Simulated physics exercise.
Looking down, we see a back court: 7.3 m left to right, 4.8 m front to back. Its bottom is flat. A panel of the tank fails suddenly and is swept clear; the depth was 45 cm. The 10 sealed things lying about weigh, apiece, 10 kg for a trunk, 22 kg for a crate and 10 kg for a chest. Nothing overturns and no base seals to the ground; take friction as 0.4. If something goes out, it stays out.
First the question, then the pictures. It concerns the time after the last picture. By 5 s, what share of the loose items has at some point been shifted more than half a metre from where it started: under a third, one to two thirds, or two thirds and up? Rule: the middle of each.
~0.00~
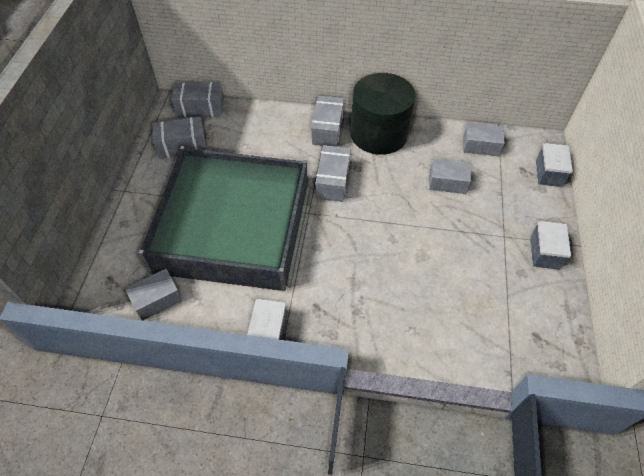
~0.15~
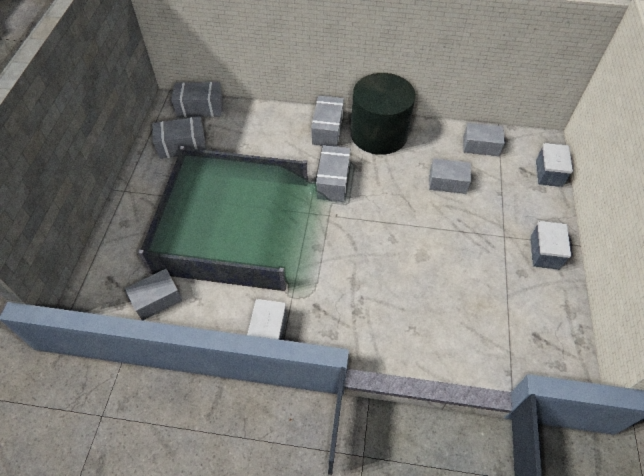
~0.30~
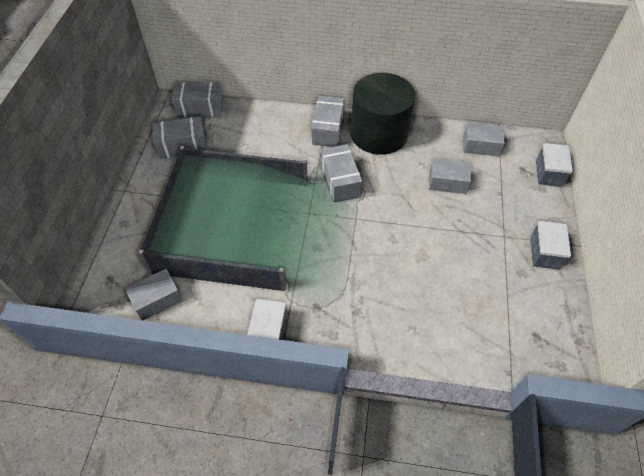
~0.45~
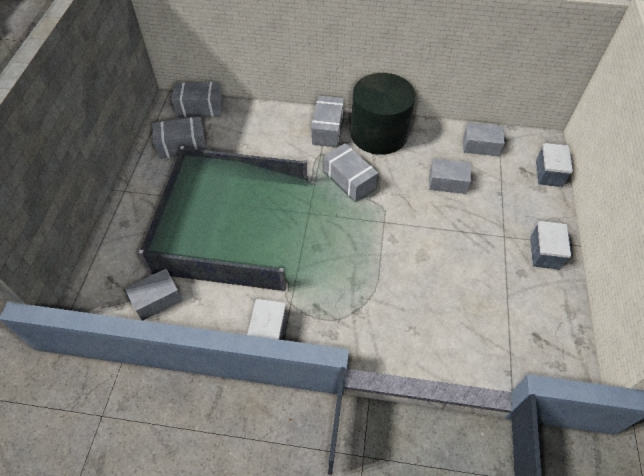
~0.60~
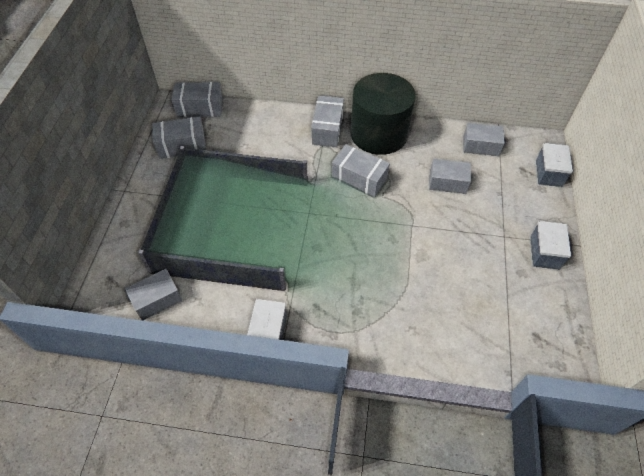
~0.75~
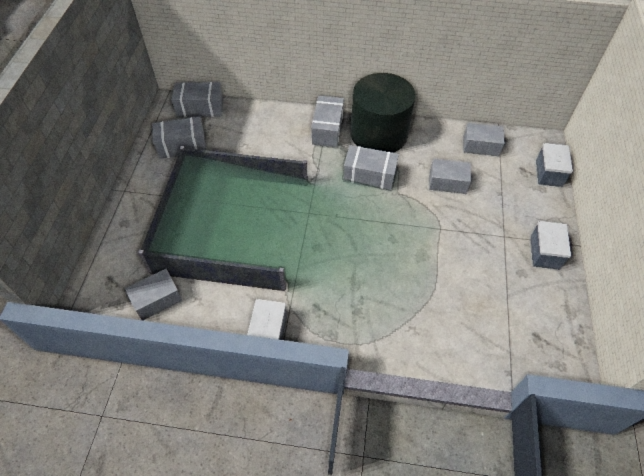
Under a third.
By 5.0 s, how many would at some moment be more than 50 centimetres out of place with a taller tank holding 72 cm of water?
That would give 4.
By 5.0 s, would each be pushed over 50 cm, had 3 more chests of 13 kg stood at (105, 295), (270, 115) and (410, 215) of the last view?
One after another they come out inside the limit, inside the limit, above it.
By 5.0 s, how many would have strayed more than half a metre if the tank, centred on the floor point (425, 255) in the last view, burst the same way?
Count: 4.
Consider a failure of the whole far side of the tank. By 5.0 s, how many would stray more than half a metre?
Count: 4.
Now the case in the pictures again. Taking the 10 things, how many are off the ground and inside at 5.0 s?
5 at that moment.
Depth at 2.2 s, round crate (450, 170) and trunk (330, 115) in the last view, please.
I'd estimate 5 cm for the first and 1 cm for the second.
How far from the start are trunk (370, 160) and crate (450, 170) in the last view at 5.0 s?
Taking them in turn, I get 200 cm for the first and 140 cm for the second.
After 1.1 s 1 of 10 are over 50 cm from their spots; 0 afloat.
After 2.2 s 1 of 10 are over 50 cm from their spots; 1 afloat.
After 3.5 s 3 of 10 are over 50 cm from their spots; 3 afloat.
After 5.0 s 3 of 10 are over 50 cm from their spots, and 3 have been at some point; 5 afloat.
